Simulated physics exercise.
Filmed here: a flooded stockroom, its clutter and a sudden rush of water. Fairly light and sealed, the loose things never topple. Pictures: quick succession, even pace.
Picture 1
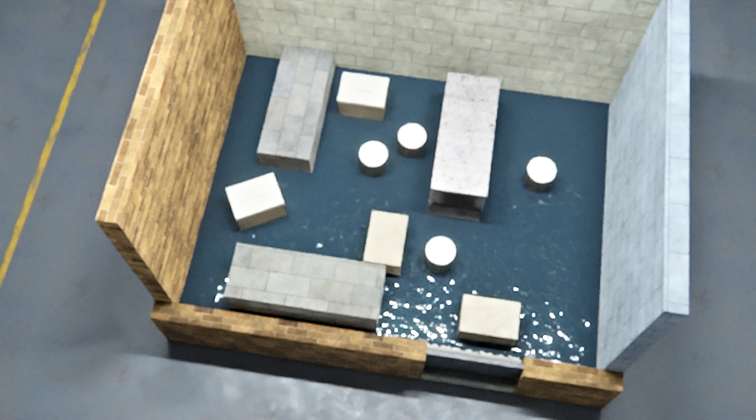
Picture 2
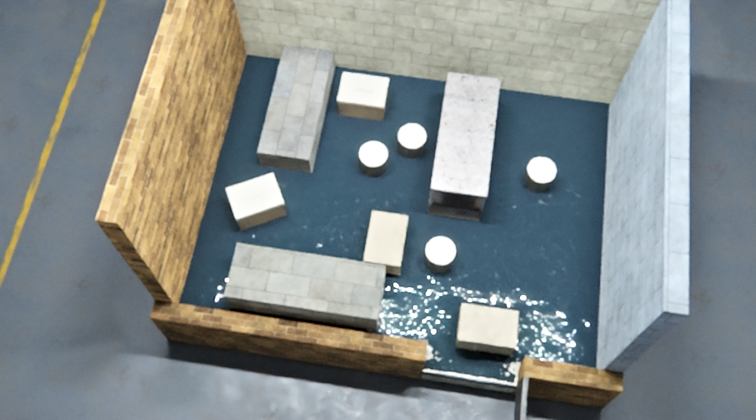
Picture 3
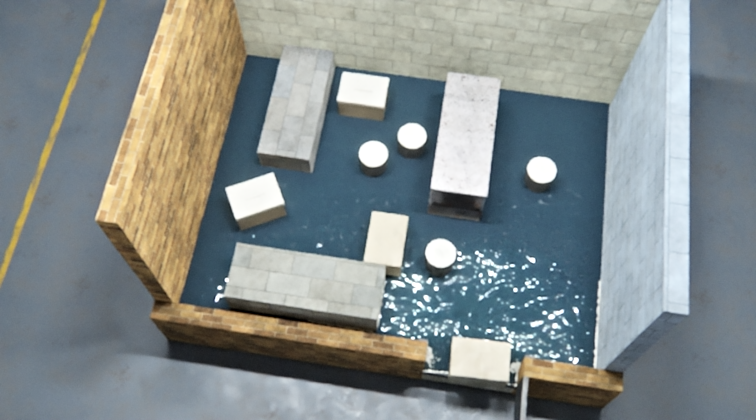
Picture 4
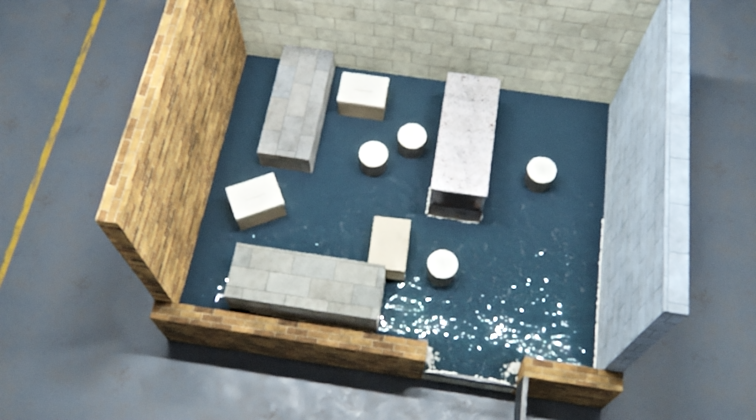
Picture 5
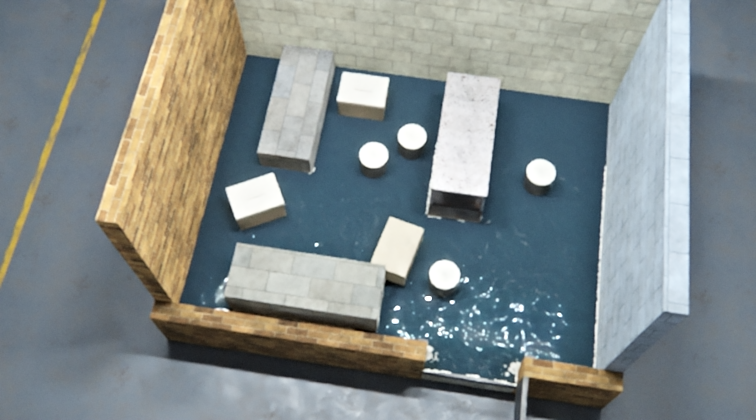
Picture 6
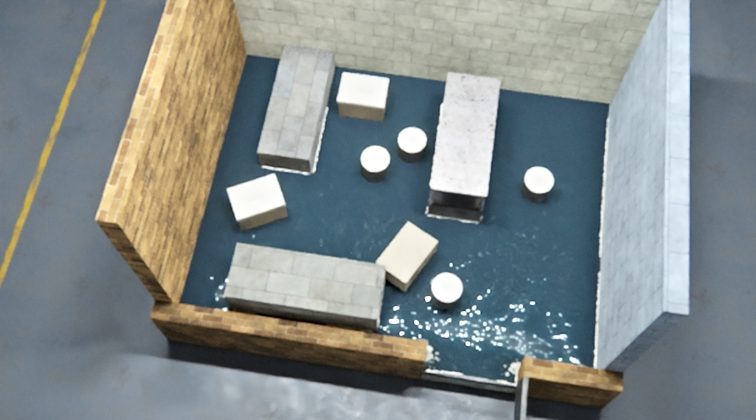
A walled room flooded with dark water had its front gate open, and the nearest pale crate drifted out through the gap; then another crate slowly turned and a white pail edged toward the front.
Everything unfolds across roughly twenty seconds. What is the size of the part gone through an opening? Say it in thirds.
I expect the portion to fall at two thirds or beyond.
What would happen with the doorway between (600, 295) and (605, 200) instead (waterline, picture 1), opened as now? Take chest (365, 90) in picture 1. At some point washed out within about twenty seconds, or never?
Obs., item: Retained.
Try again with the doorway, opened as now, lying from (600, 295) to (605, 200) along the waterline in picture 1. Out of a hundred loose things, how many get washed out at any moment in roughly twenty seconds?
Close to 80 percent.
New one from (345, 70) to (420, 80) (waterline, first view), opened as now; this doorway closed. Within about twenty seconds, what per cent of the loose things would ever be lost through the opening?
Share out: Near 80 %.
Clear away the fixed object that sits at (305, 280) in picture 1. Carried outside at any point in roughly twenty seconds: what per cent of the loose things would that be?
I'd put the share at 60 percent.
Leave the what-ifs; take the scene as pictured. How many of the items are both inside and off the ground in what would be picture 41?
The total is 3.
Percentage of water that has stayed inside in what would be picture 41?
Close to 44 %.
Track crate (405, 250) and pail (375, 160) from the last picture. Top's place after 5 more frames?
Estimate: First at (451, 329), second at (387, 183), approximately.
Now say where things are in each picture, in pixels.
A pail at (441, 250) floats; a crate at (386, 238) floats; 0 of 8 have shifted, in the first picture.
A pail at (441, 250) floats; a crate at (386, 238), afloat; 1 of 8 have shifted, in the second picture.
A pail at (441, 253), afloat; a crate at (386, 239) floats; 1 of 8 have shifted, in the third picture.
A pail at (443, 264) floats, close to its start; a crate at (390, 243) floats, close to its start; 3 of 8 have shifted, in the fourth picture.
A pail at (445, 275), afloat, close to its start; a crate at (397, 246), afloat, close to its start; 3 of 8 have shifted, in the fifth picture.
A pail at (447, 287), afloat, a stride from its start; a crate at (407, 252) floats, close to its start; 5 of 8 have shifted, in the sixth picture.
A moment on, 2 of 8 are out; 6 afloat.
Next, 3 of 8 are out; 5 afloat.
Later, 5 of 8 are out; 3 afloat.
In the end, 7 of 8 are out; 1 afloat.
